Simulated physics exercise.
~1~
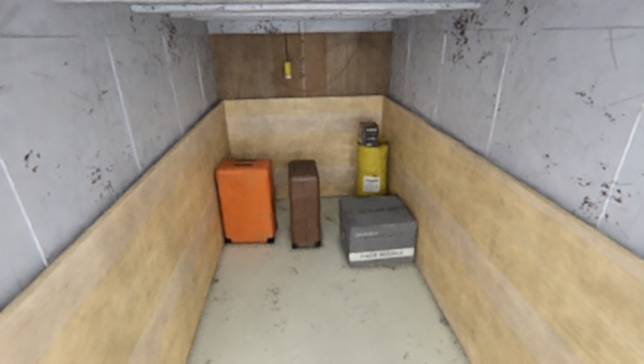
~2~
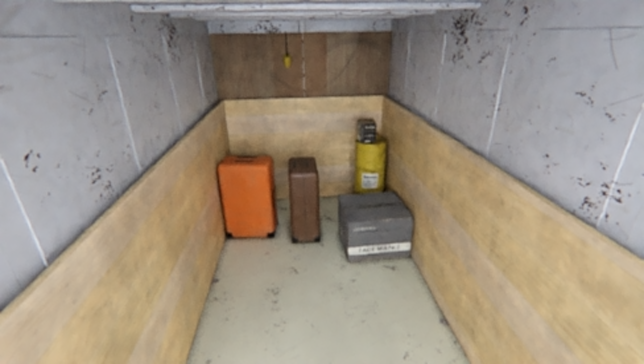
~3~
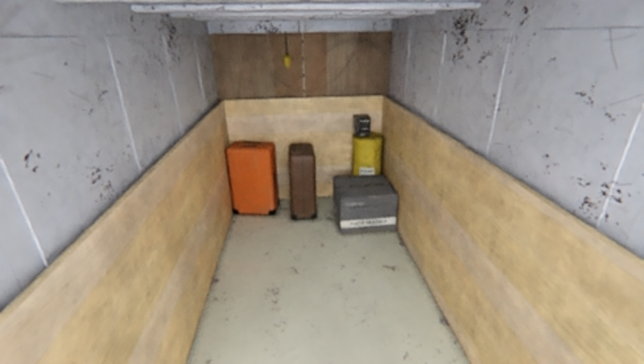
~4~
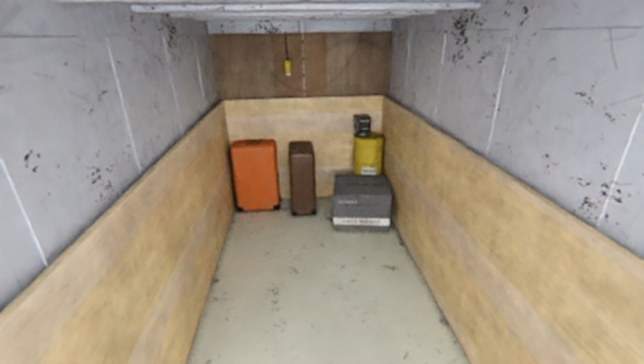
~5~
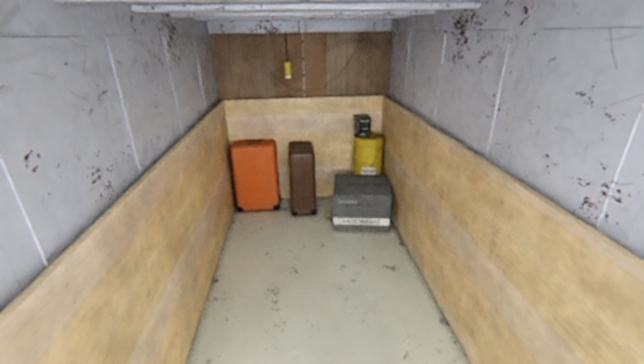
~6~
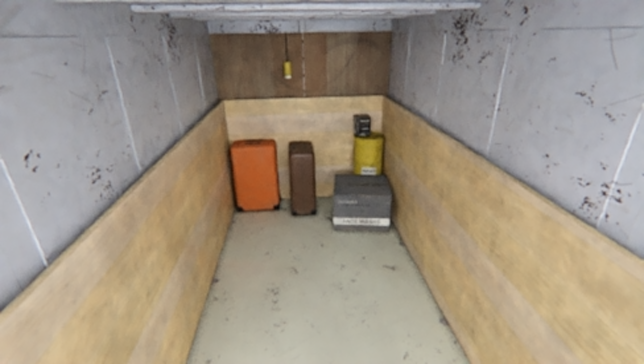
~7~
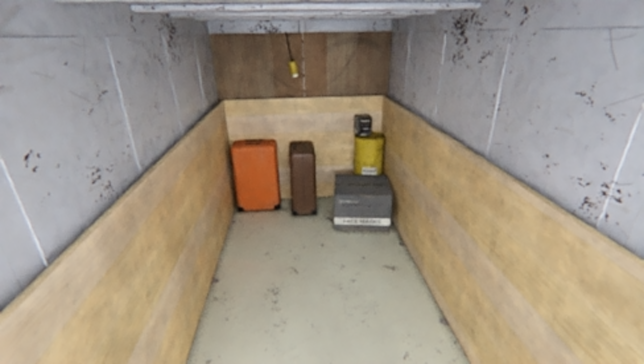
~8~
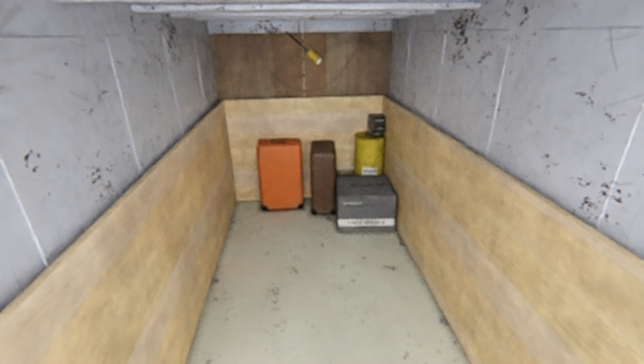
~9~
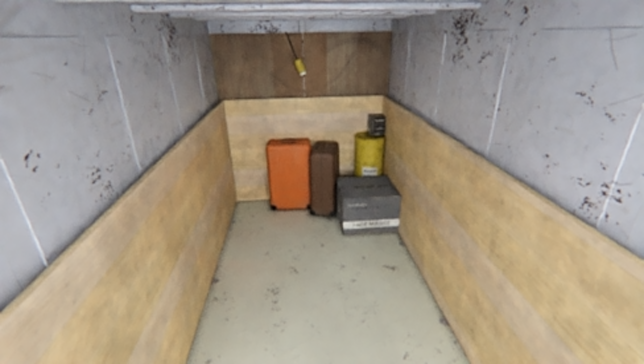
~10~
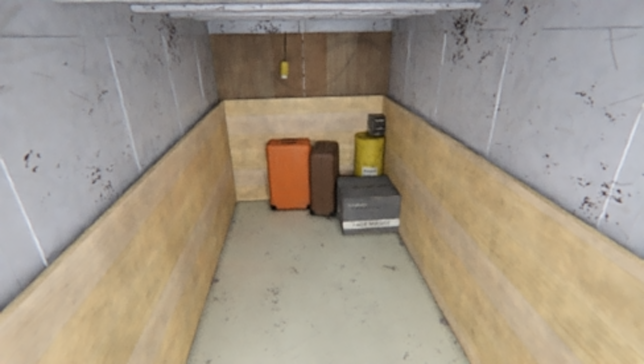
The clip shows an orange case, a brown case, a yellow drum topped by a black box, and a grey box sliding toward a van's bulkhead; later the hanging lamp swings right and both cases shift right, ending upright and close together beside the grey box.
